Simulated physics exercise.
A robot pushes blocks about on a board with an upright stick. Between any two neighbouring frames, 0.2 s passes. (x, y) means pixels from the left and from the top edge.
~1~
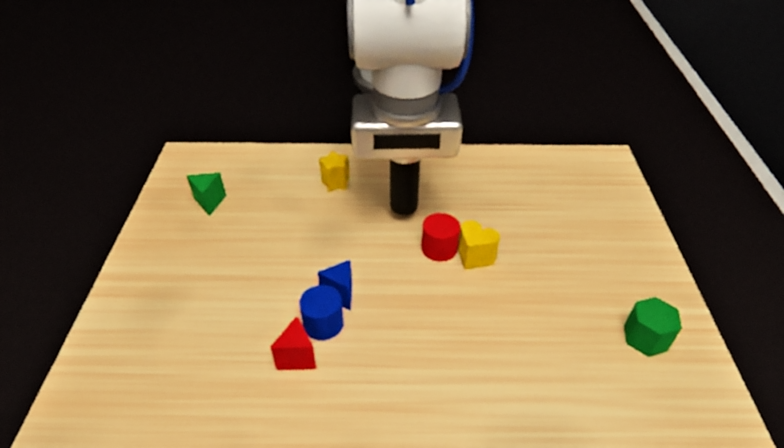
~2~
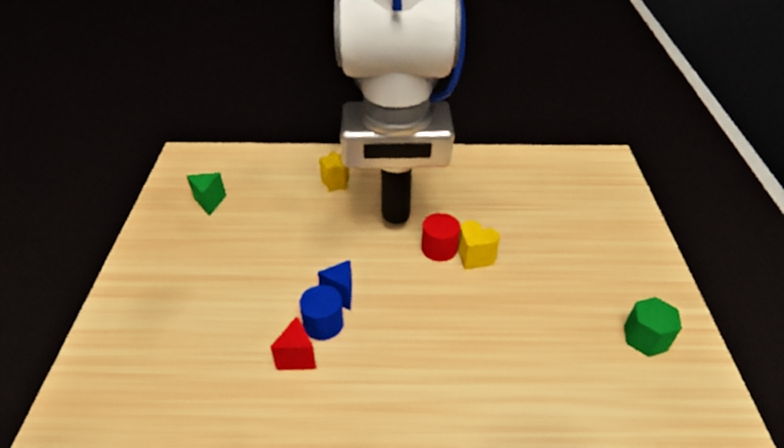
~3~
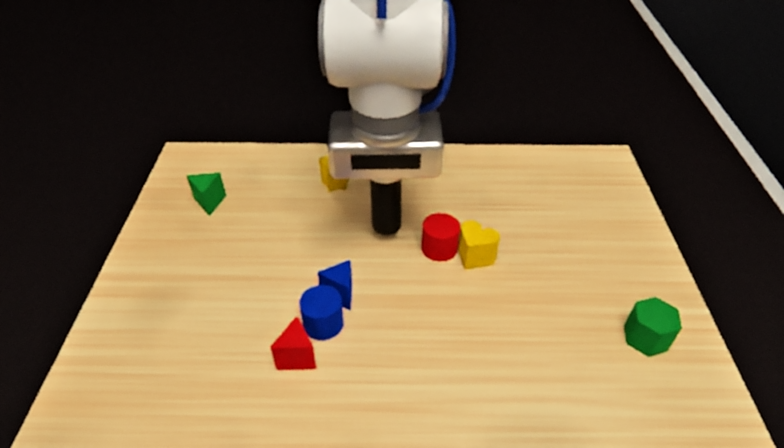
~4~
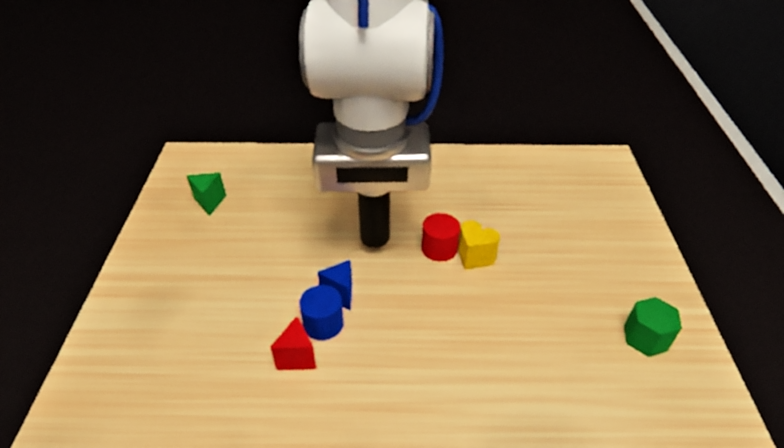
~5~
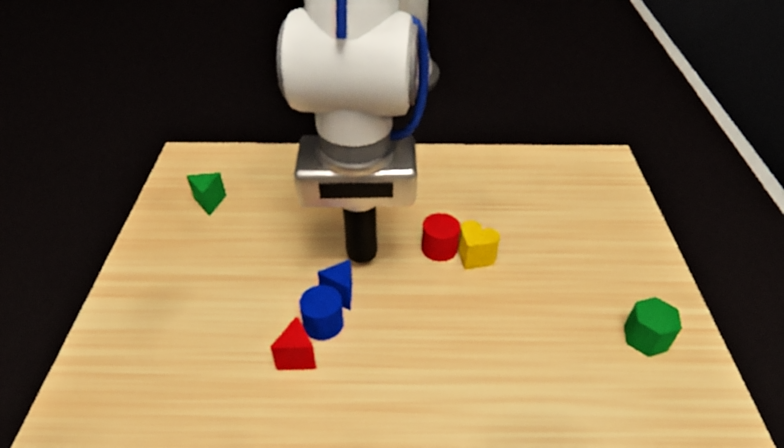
Robot arm with a black stick sliding down and left across a wooden board toward a blue triangle, the coloured blocks staying still.
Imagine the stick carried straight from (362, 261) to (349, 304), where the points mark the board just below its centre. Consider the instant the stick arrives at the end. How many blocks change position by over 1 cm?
My count: 3 or more.
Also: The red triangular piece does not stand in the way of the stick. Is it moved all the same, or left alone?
By then it is displaced.
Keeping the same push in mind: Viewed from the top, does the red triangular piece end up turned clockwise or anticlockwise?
Watching from overhead, you'd notice the red triangular piece rotating counter-clockwise.
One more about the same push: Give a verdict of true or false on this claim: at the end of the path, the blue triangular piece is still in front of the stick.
It is true.
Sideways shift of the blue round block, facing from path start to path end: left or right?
The shift is to the right of that direction.
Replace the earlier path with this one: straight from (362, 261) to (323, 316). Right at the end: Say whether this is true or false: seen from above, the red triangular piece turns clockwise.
That statement is not accurate.
The first path, step by step. Halfway along, stick (355, 274); blue round block (315, 307); blue triangular piece (333, 284).
At the end, stick (348, 296); red triangular piece (276, 352), turned 40° anticlockwise; blue round block (296, 325); blue triangular piece (322, 305), turned 15° clockwise; red round block not moved.
